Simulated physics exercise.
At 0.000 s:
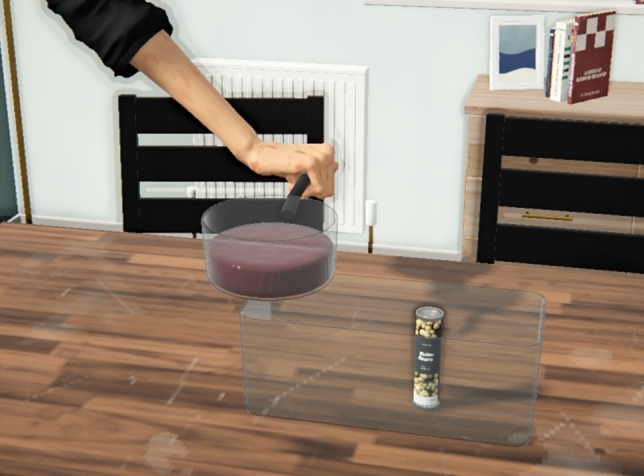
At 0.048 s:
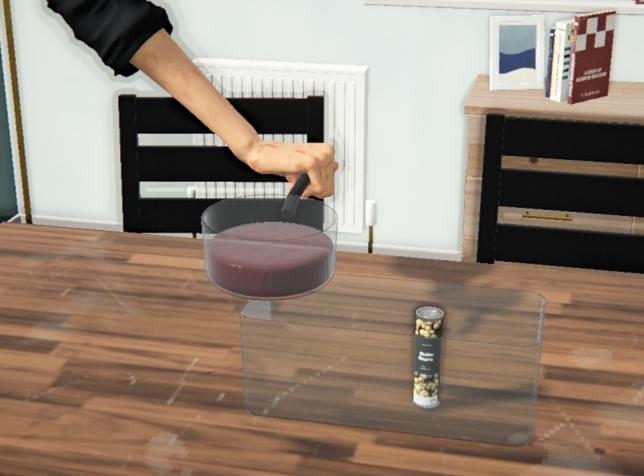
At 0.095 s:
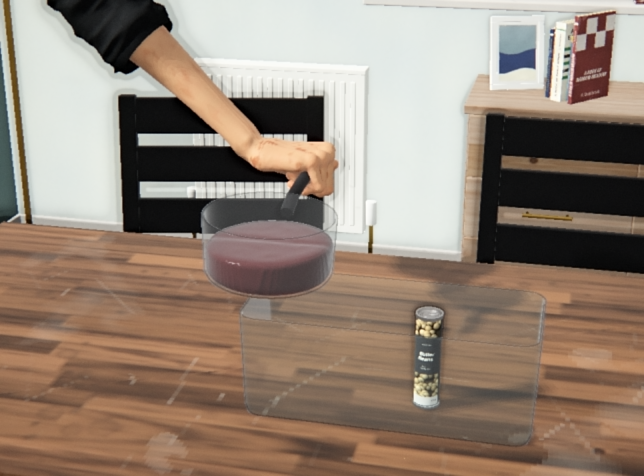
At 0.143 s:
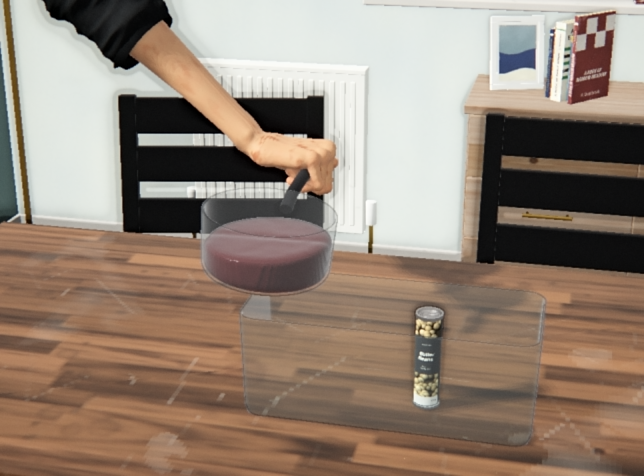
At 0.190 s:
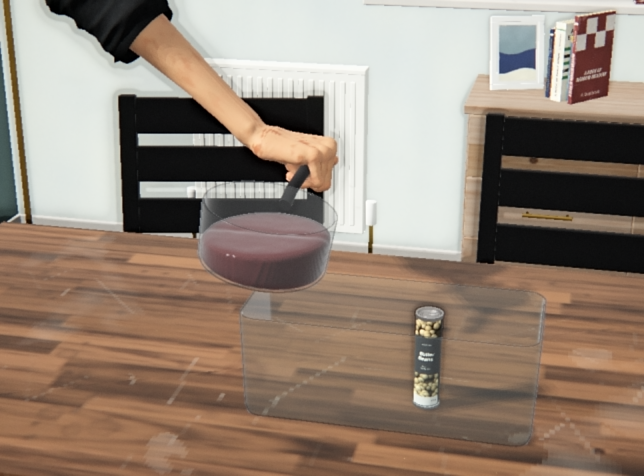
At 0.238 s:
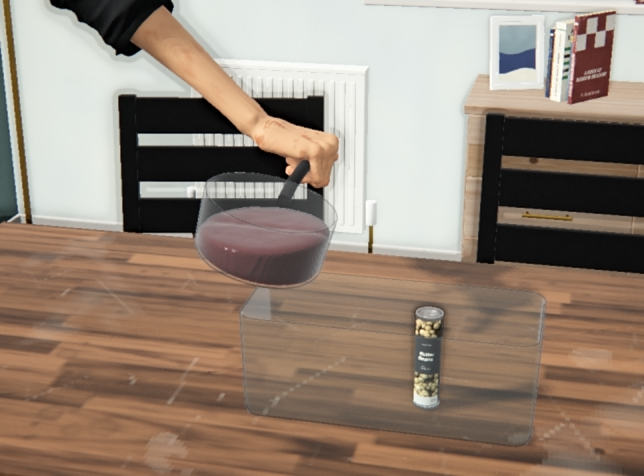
A hand held a clear saucepan of dark reddish liquid above a wooden table, beside an empty see-through basin and a small patterned tin, then slowly tilted the pan slightly, and the liquid shifted inside.
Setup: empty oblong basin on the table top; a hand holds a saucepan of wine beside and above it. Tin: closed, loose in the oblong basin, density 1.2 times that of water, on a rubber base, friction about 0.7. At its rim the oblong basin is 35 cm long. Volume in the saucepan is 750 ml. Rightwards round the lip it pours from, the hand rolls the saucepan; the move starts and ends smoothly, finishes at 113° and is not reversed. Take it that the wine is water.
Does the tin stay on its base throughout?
No, it goes down.
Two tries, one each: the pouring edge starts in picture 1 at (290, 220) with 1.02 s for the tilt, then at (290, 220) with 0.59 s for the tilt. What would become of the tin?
Trial 1 - tin stays standing; trial 2 - tin tips.
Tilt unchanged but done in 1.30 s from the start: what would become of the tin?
Then the tin tumbles.
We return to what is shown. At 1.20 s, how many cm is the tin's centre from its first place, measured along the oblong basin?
Near 7 cm of travel.
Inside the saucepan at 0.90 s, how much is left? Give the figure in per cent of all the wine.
I'd estimate some 8 per cent.
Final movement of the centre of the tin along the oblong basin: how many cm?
The middle of the tin ends some 6.5 cm along the basin.
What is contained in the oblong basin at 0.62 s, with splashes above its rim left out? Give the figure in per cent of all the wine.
About 3 per cent.
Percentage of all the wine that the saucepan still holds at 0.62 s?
Fraction remaining: Approx. 62 per cent.
Then, 0.62 s in, the tilt is 76° and 62 per cent is still to pour; the tin stands where it began.
Then, 0.90 s in, the tilt is 109° and 8 per cent is still to pour; the tin leans 8°.
Then, 1.20 s in, the tilt is 113° and 0 per cent is still to pour; the tin lies on its side.
Then, 1.52 s in, the tilt is 113° and 0 per cent is still to pour; the tin lies on its side.
Finally, the tin lies on its side.
